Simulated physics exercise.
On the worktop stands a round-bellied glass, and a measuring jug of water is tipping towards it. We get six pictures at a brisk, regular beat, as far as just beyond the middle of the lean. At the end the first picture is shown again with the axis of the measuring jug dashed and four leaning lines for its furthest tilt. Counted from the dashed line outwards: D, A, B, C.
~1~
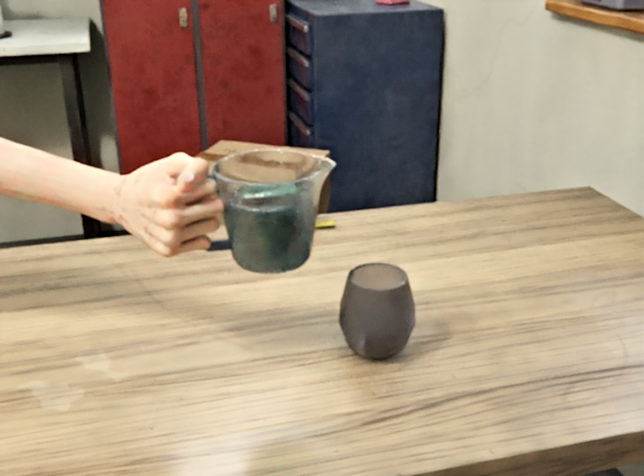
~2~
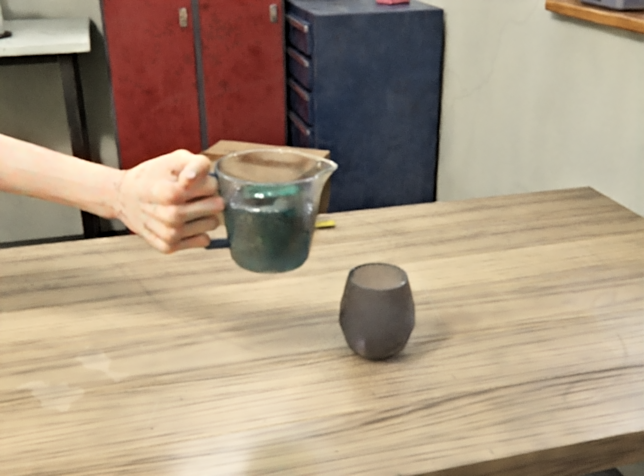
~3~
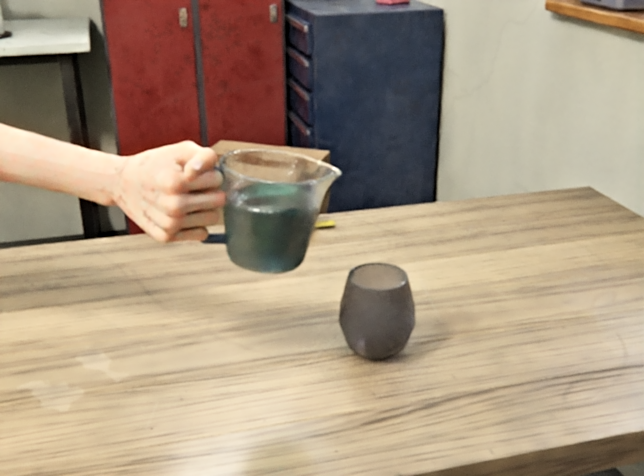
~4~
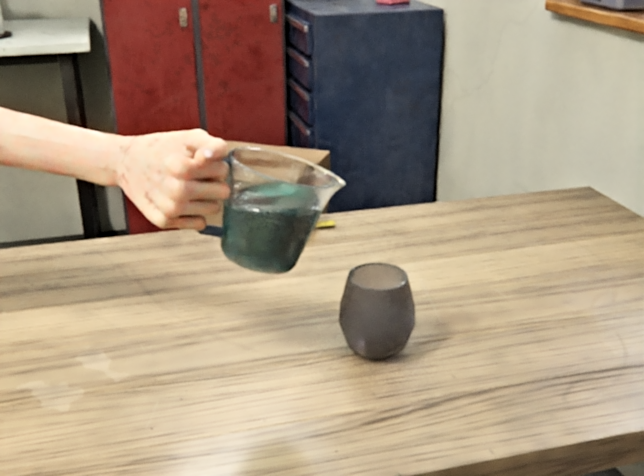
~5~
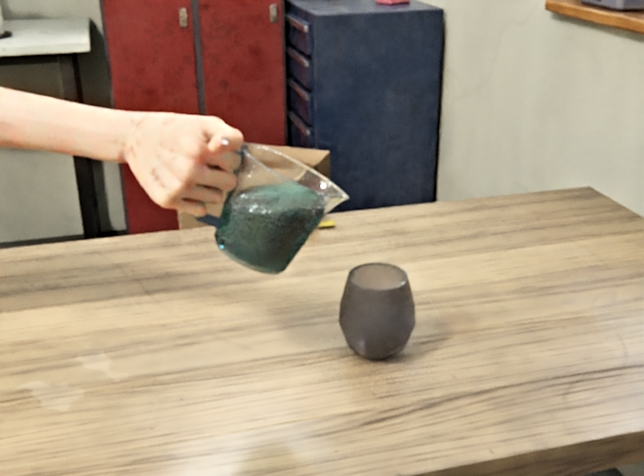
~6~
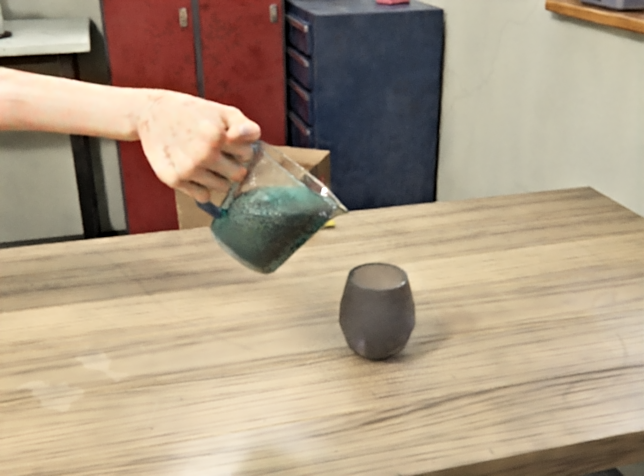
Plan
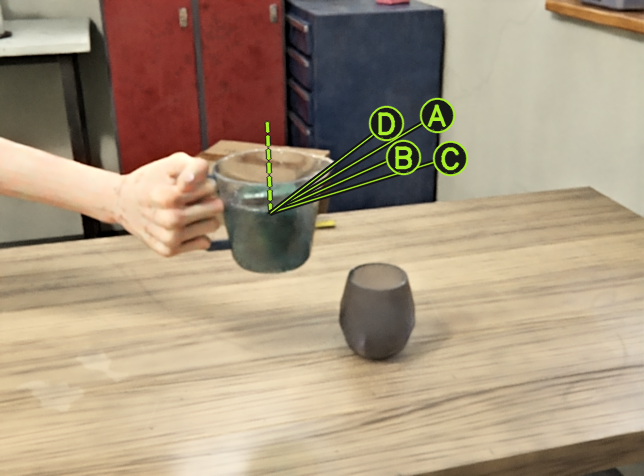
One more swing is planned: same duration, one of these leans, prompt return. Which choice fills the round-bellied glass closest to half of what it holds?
It is A.
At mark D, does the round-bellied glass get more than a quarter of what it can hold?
Yes, clearly.
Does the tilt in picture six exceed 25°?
Yes.
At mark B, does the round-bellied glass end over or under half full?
Over half.
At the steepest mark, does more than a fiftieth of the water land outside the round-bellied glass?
Yes, it does.
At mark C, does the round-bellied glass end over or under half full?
Over.
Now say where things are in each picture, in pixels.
Upright, lip at (333, 163); rim of the round-bellied glass round (378, 275); nothing has left yet, in the first frame.
Tipped about 2°, lip at (335, 165); nothing has left yet, in the second frame.
Tipped about 8°, lip at (339, 171); nothing has left yet, in the third frame.
Tipped about 17°, lip at (343, 182); nothing has left yet, in the fourth frame.
Tipped about 28°, lip at (346, 196); nothing has left yet, in the fifth frame.
Tipped about 40°, lip at (347, 210); nothing has left yet, in the sixth frame.
In lime, A at (422, 123); B at (386, 161); C at (433, 162); D at (373, 134).
For mark A, the round-bellied glass ends with about 50 % of what it can hold.
For mark B, the round-bellied glass ends with about 65 % of what it can hold.
For mark C, the round-bellied glass ends with about 71 % of what it can hold; 8 % of the water is spilt.
For mark D, the round-bellied glass ends with about 35 % of what it can hold.
